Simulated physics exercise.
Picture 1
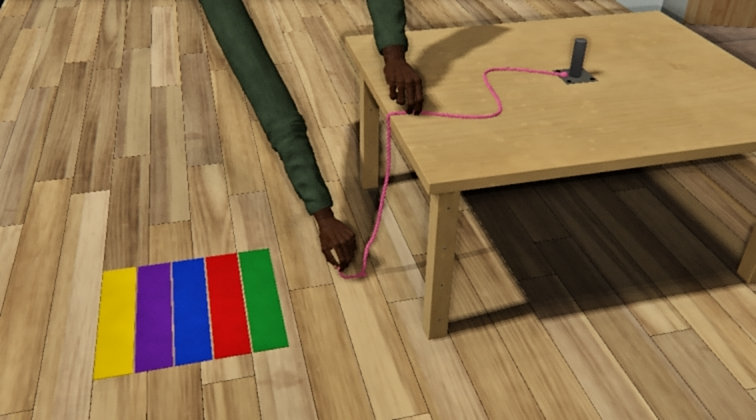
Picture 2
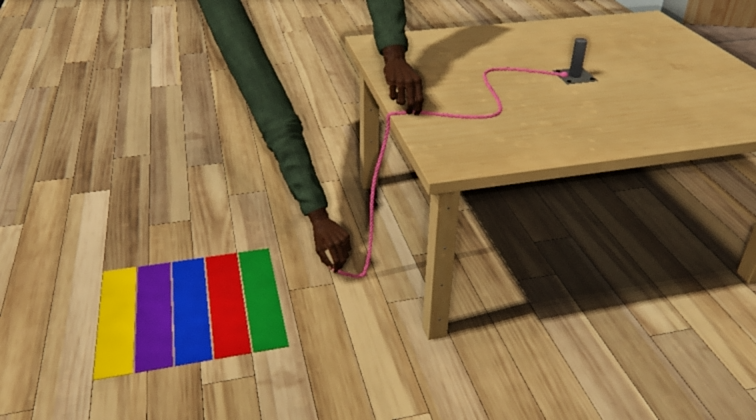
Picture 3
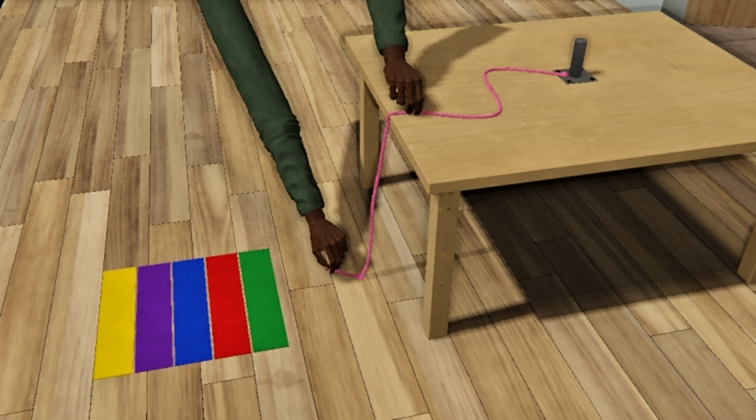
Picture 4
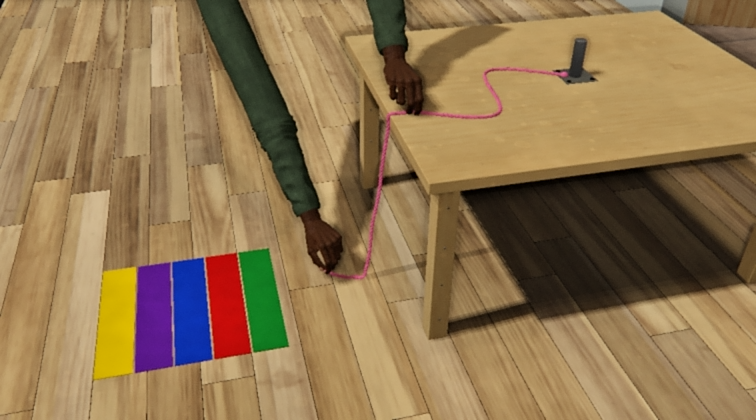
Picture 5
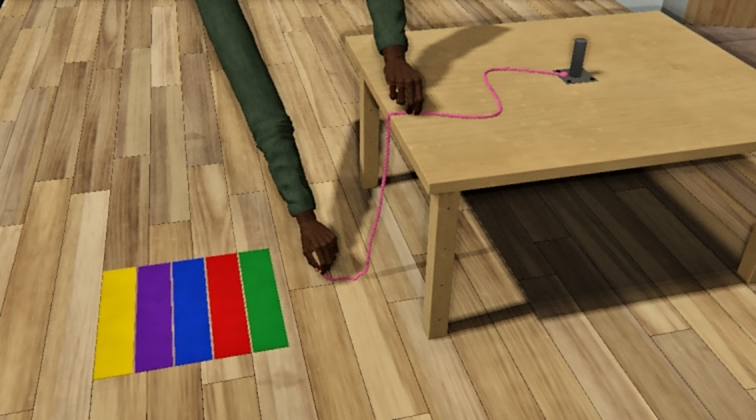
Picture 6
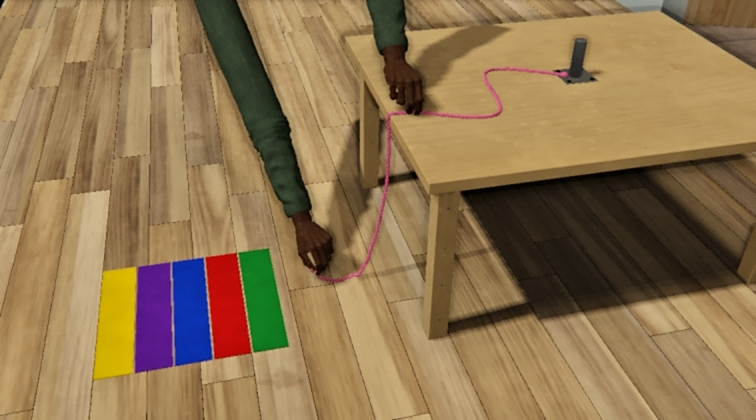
A pink cord runs from a dark upright post on a light wooden table, winding to the table's edge and down to a wood-plank floor, seen from above at an angle. Two green-sleeved arms hold it, one hand at the edge and one near the floor, right of yellow, purple, blue, red and green strips. The lower hand slides the cord's end slightly left, while the upper hand and the view stay still.
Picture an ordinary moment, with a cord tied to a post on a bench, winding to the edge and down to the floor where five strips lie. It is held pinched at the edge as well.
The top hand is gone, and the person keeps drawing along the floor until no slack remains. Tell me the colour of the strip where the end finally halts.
It halts over yellow.
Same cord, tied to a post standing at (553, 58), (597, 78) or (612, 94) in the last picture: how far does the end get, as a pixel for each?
Roughly (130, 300), (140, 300) and (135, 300).
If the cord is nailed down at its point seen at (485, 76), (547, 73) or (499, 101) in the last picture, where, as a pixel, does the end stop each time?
(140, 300), (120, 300), (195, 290).
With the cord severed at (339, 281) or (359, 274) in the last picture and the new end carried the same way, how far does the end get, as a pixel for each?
I'd say somewhere near (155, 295) the first time and near (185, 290) the second time.
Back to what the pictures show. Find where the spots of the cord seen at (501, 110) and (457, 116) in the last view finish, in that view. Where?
Well, the first one sits at (414, 104), and the second one sits at (369, 125).
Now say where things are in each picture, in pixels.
In the first frame, end (339, 268); green (268, 329); red (231, 335); blue (193, 342); purple (154, 348); yellow (114, 355).
In the second frame, end (333, 269); cord through (530, 71) (489, 86) (478, 117) (391, 117) (373, 192) (368, 258).
In the third frame, end (330, 269).
In the fourth frame, end (325, 270); cord through (530, 71) (489, 86) (478, 117) (391, 117) (379, 192) (368, 258).
In the fifth frame, end (321, 271).
In the sixth frame, end (316, 272); cord through (530, 71) (489, 86) (478, 117) (391, 117) (386, 191) (368, 258).
A little later, end near (187, 291); over blue.
Next, end near (141, 298); over purple.
When it is tight, end near (113, 302); over yellow. The end stops over the yellow strip.
